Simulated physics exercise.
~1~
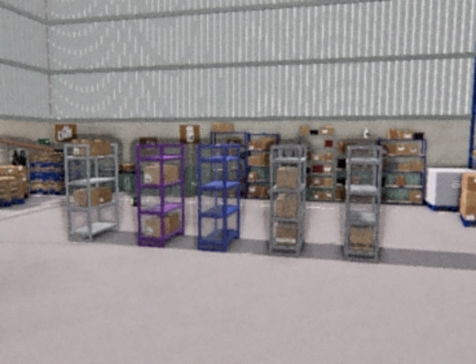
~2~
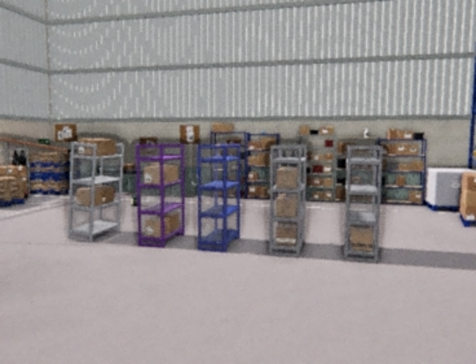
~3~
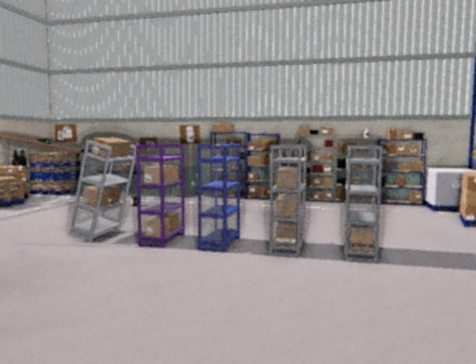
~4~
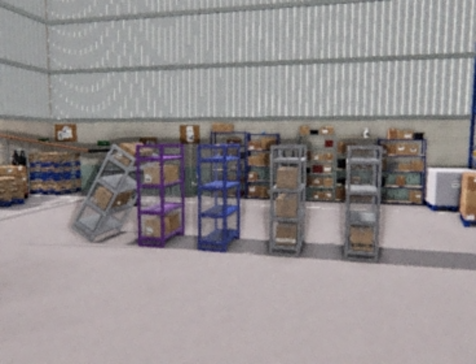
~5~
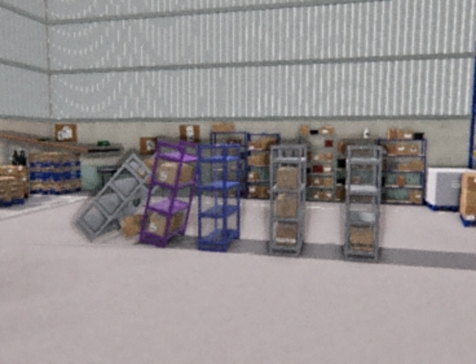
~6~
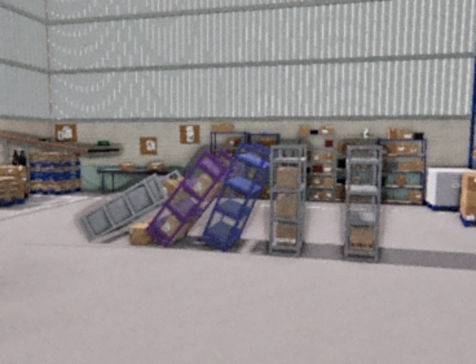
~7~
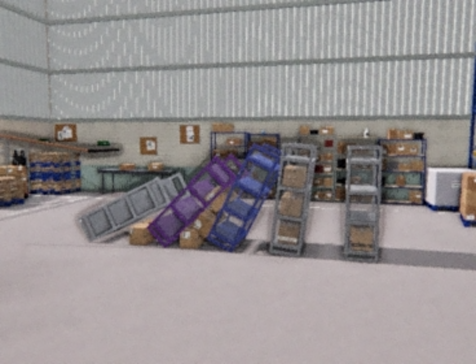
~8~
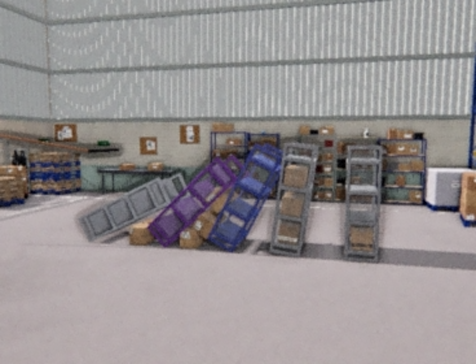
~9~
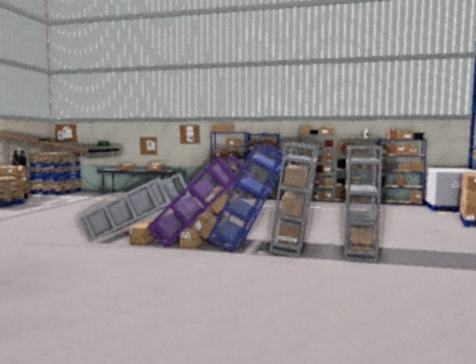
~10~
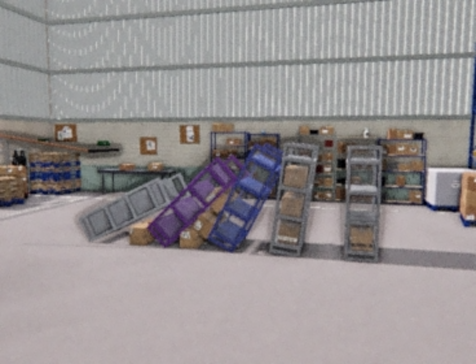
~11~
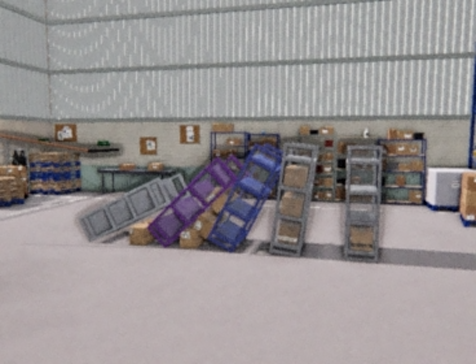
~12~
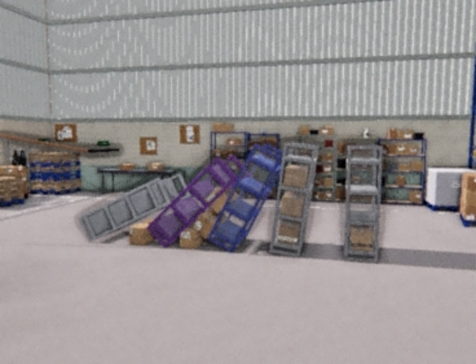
The left-hand grey shelving unit in a row of five tipped right into the purple one, which toppled against the blue one, spilling boxes, and all three ended up leaning steeply while the two grey units on the right stayed standing.
